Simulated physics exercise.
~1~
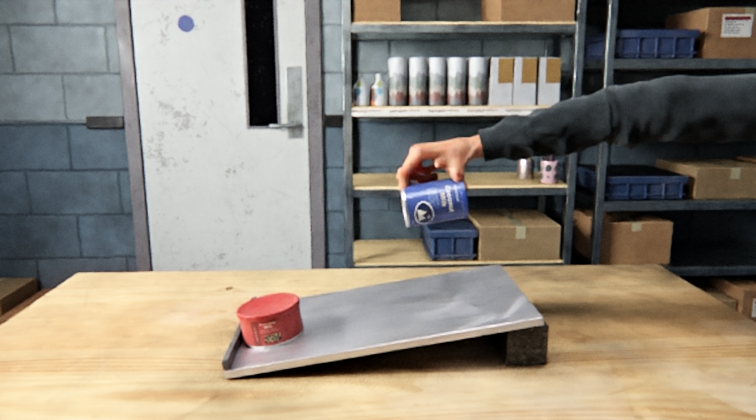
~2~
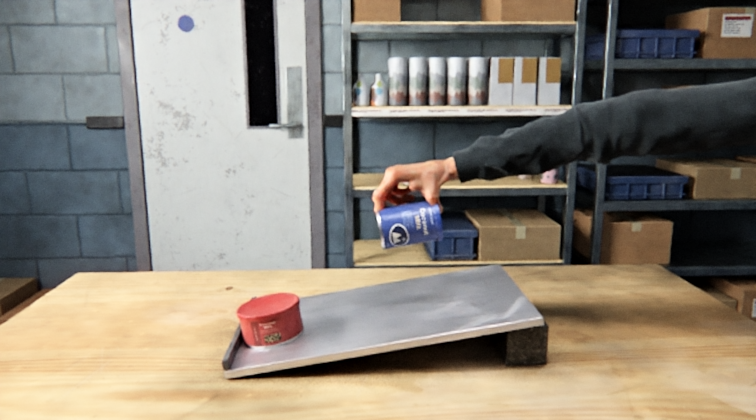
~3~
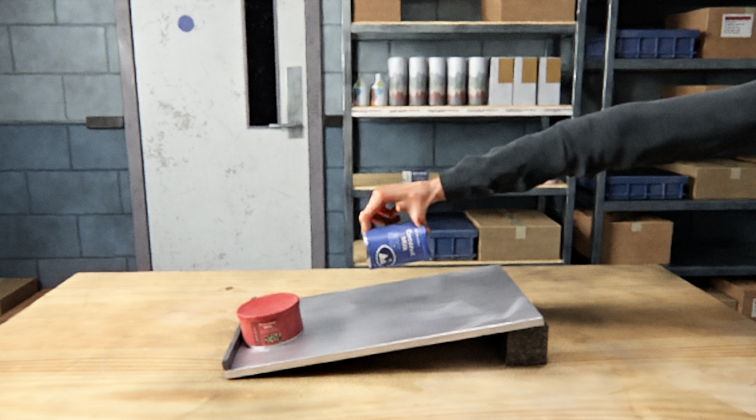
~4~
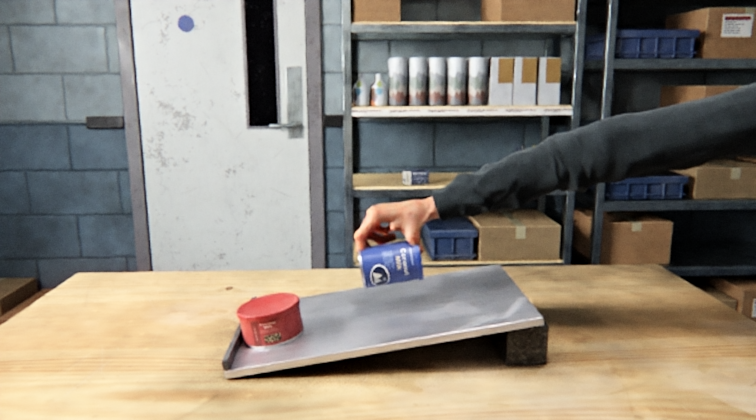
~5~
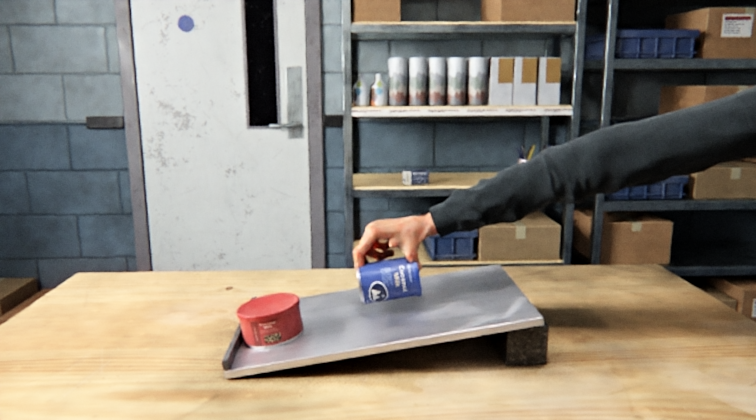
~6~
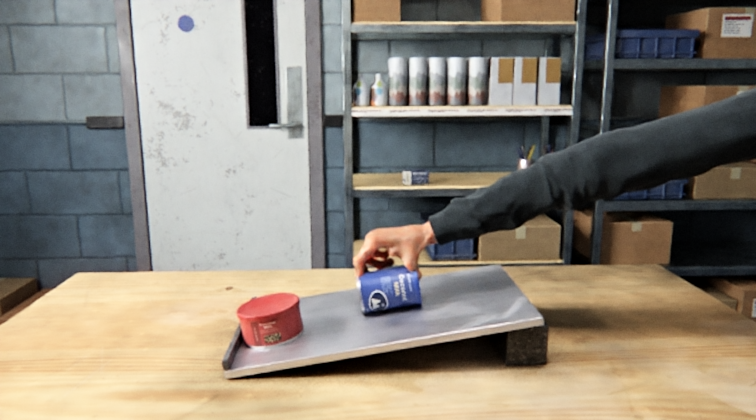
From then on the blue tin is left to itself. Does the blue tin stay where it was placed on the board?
Once the hand's off, it's motionless.
Then, 0.20 s on from there, no change.
Then, 0.40 s on from there, blue tin resting near (389, 289).
In the end, both unmoved. At the end, from the last picture's camera, blue tin near (389, 289). The blue tin remains at rest.
